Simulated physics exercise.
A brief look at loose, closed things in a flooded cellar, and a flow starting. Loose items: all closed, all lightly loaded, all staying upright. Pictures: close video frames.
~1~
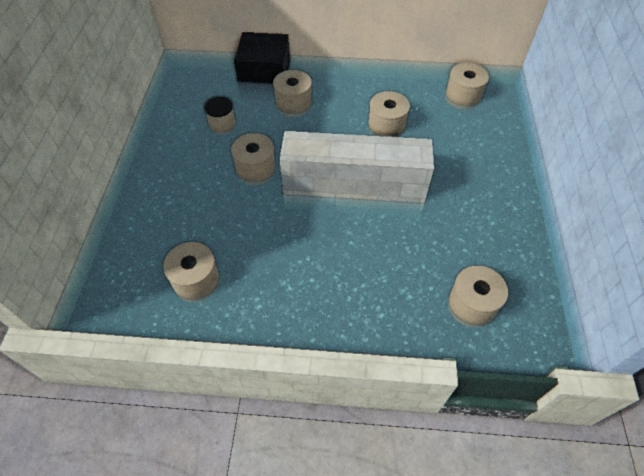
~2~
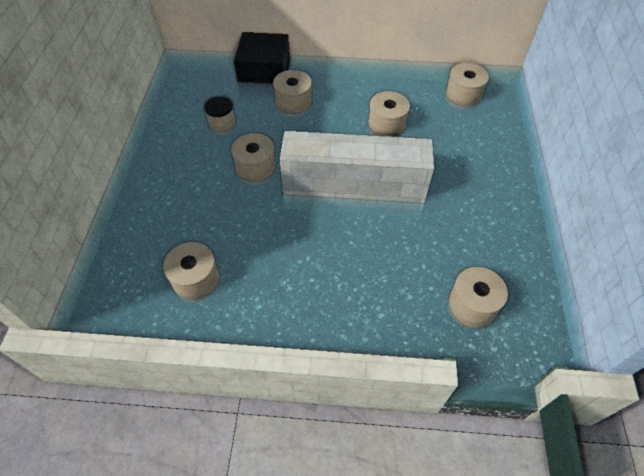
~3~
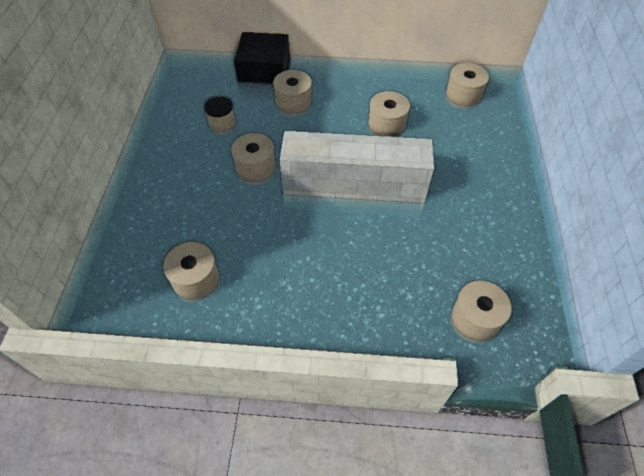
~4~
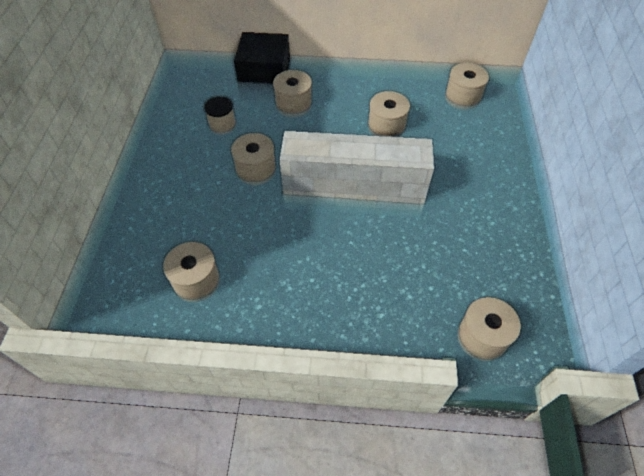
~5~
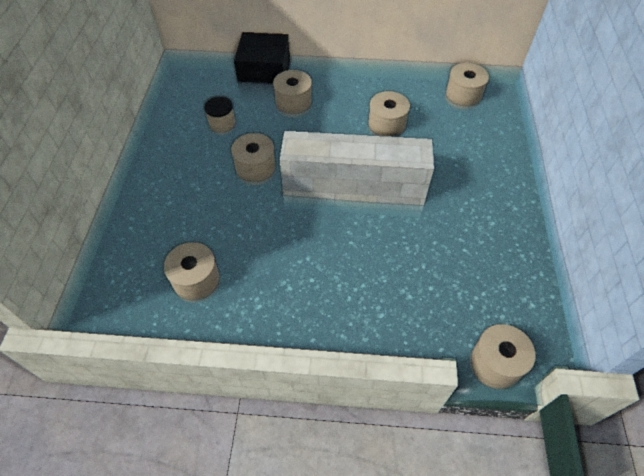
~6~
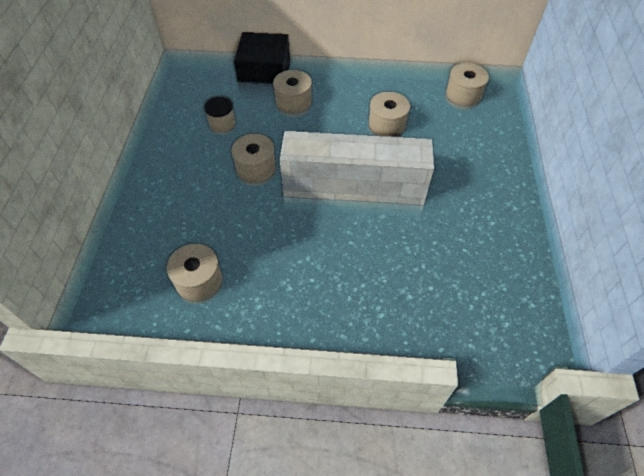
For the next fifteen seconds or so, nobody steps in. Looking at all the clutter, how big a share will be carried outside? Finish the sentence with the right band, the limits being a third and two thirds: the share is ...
The share is under a third.
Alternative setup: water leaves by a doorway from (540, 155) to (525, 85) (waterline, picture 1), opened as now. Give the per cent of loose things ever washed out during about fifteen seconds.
60 in a hundred or thereabouts.
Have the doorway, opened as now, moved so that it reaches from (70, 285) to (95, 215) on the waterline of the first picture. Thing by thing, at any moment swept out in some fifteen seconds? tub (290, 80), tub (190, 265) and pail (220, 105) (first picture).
Answer, one by one: Not lost, lost, lost.
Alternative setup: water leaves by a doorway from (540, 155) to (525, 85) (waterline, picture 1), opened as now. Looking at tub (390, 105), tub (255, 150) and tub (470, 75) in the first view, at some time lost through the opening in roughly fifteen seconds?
Lab log - 1: Escaped; 2: Retained; 3: Escaped.
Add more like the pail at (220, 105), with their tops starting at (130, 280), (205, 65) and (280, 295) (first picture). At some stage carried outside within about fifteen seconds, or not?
In turn: Inside, left behind, through.
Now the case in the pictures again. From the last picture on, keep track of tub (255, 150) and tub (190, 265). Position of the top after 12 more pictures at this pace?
The first top is near (259, 196) and the second near (259, 284).
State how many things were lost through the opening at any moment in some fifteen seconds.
1 in all.
A moment on, 1 of 7 are out; 6 afloat.
Next, 1 of 7 are out; 6 afloat.
Later, 1 of 7 are out; 6 afloat.
In the end, 1 of 7 are out; 6 afloat.
